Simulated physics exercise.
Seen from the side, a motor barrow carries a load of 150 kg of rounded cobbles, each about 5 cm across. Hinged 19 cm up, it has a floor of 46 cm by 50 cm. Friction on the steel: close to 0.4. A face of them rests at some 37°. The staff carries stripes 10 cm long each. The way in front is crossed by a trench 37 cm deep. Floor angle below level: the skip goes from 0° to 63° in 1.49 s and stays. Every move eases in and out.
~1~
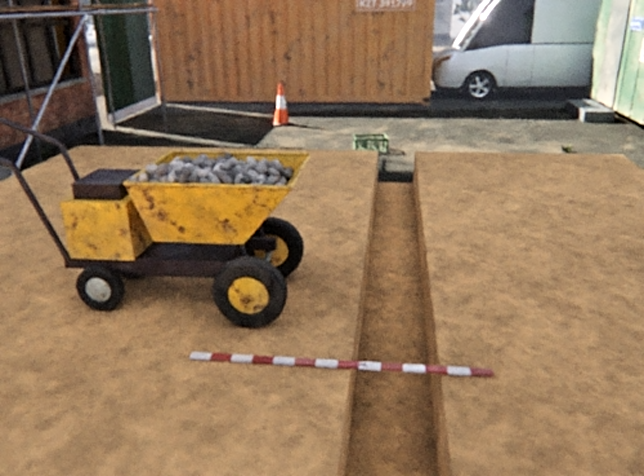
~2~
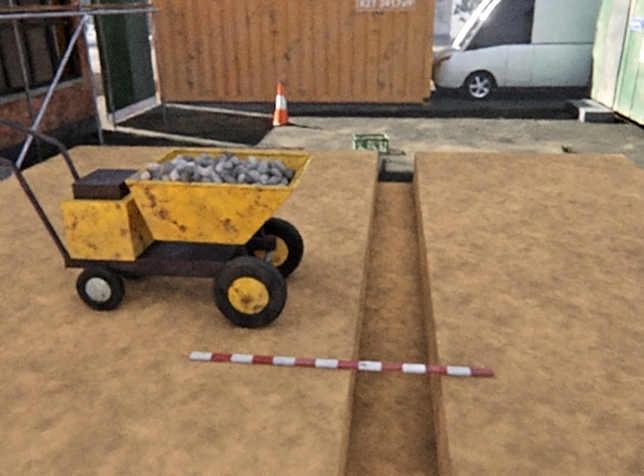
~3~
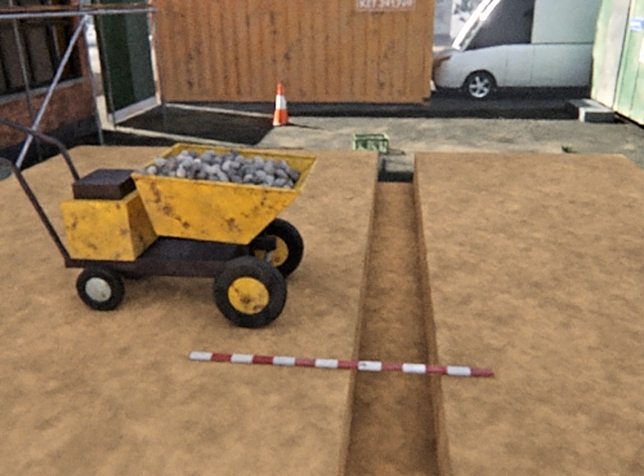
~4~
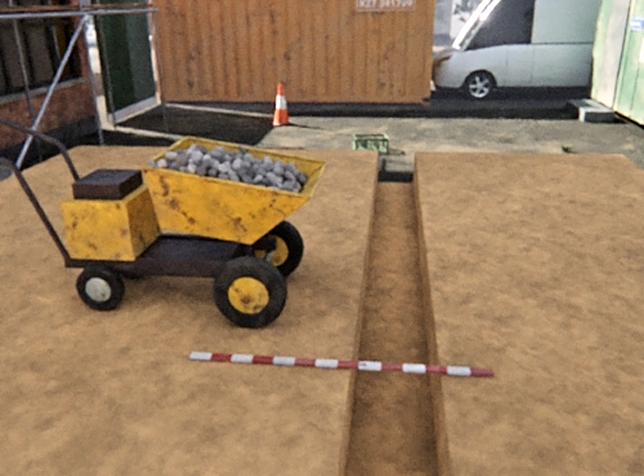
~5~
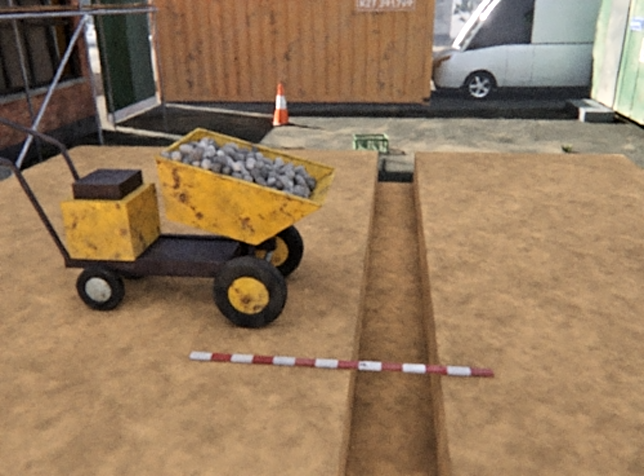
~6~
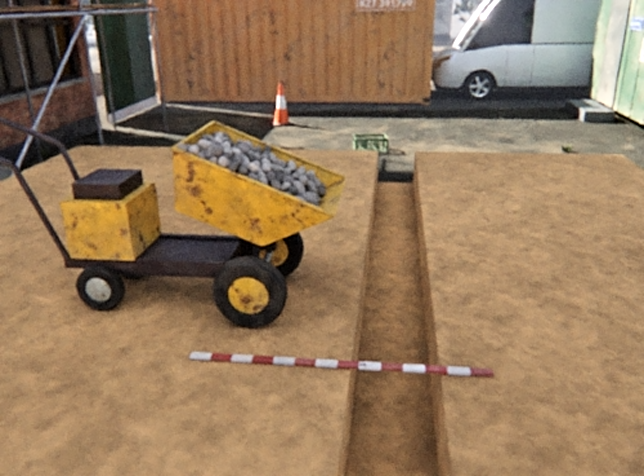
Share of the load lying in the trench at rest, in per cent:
93 per cent.
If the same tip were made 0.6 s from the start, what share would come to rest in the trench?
Near 75 per cent.
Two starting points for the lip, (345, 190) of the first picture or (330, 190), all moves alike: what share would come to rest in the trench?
Roughly 40 in a hundred, then 60 in a hundred.
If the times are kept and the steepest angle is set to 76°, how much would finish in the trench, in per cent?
It would be close to 95 percent.
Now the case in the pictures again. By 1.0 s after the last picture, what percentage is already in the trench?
Close to 30 per cent at that time.
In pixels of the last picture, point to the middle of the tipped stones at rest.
At about pixel (398, 348) in the last view.
Then, 0.5 s after the last picture the floor is at 53°, 100 % in the skip; the foremost stones are at (375, 245).
Then, 1.0 s after the last picture the floor is at 63°, 69 % in the skip, 30 % in the trench, 2 % past the trench; the foremost stones are at (451, 302).
Then, 1.3 s after the last picture the floor is at 63°, 43 % in the skip, 53 % in the trench, 4 % past the trench; the foremost stones are at (496, 300).
Then, 3.3 s after the last picture the floor is at 63°, 3 % in the skip, 93 % in the trench, 4 % past the trench; the foremost stones are at (513, 295).
